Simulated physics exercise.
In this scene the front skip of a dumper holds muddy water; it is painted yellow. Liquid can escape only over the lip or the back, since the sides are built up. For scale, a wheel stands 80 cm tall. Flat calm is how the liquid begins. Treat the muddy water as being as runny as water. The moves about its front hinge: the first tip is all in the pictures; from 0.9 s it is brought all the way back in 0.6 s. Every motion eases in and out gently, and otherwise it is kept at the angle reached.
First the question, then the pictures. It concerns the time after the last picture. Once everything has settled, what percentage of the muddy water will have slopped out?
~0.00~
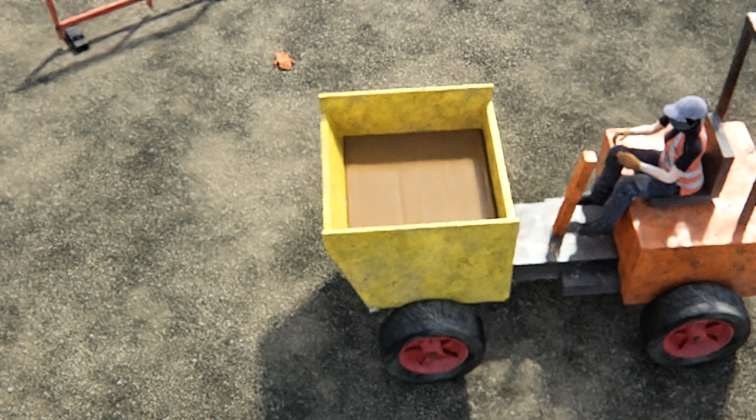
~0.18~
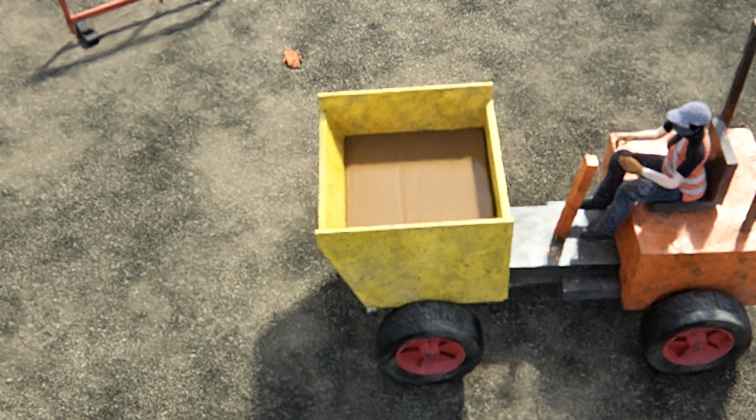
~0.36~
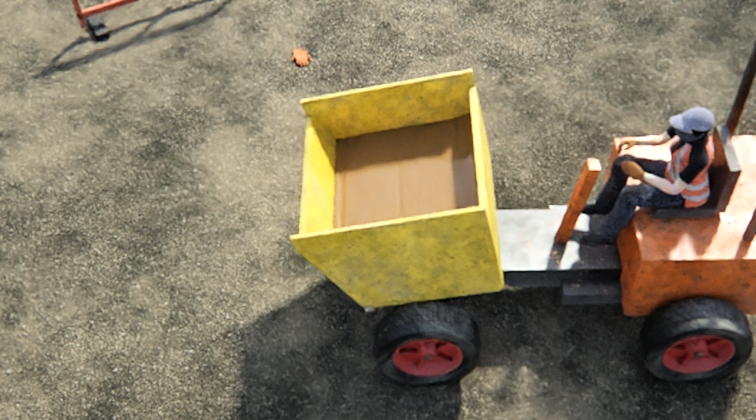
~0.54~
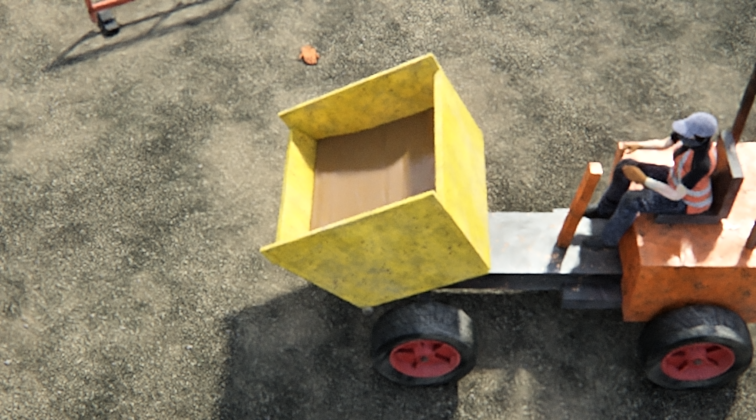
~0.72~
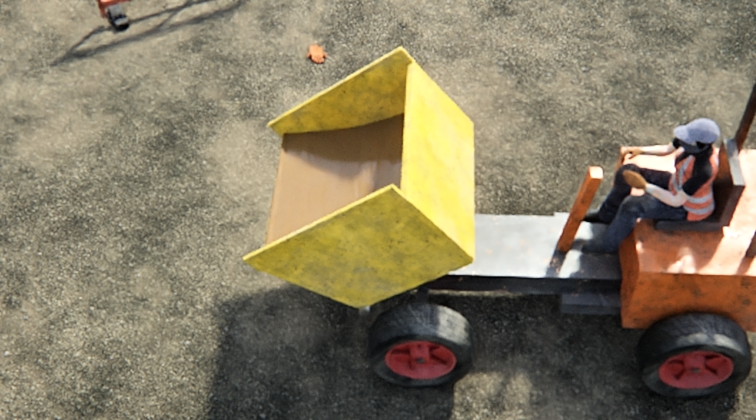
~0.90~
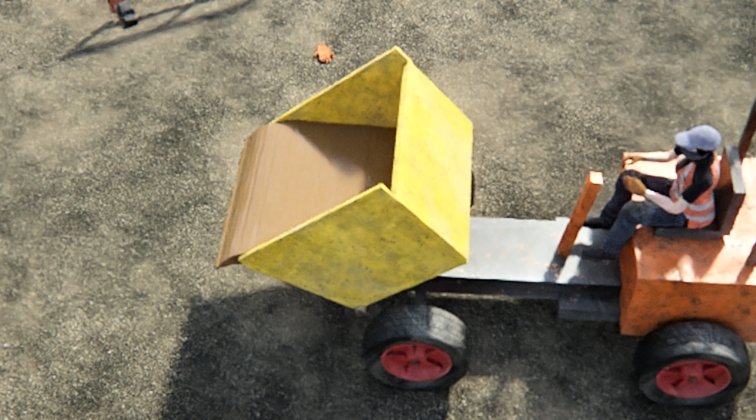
About 47 per cent.
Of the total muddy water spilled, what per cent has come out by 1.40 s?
About 90 percent at that moment.
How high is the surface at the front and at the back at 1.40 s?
About 50 cm at the front, 0 cm at the back.
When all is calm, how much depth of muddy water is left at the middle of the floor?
I'd put it at some 16 cm.
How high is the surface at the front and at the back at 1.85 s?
Close to 14 cm in front, close to 62 cm behind.
Then, 1.40 s in, the skip is at 1° forwards, the surface stands 0 cm at the back and 49 cm at the front; 41 per cent is out, over the front.
Then, 1.85 s in, the surface stands 62 cm at the back and 15 cm at the front; 40 per cent is out, over the front.
Then, 2.30 s in, the surface stands 68 cm at the back and 3 cm at the front; 40 per cent is out, over the front.
Then, 4.39 s in, 47 per cent is out, over the front, 282 of 604 litres.
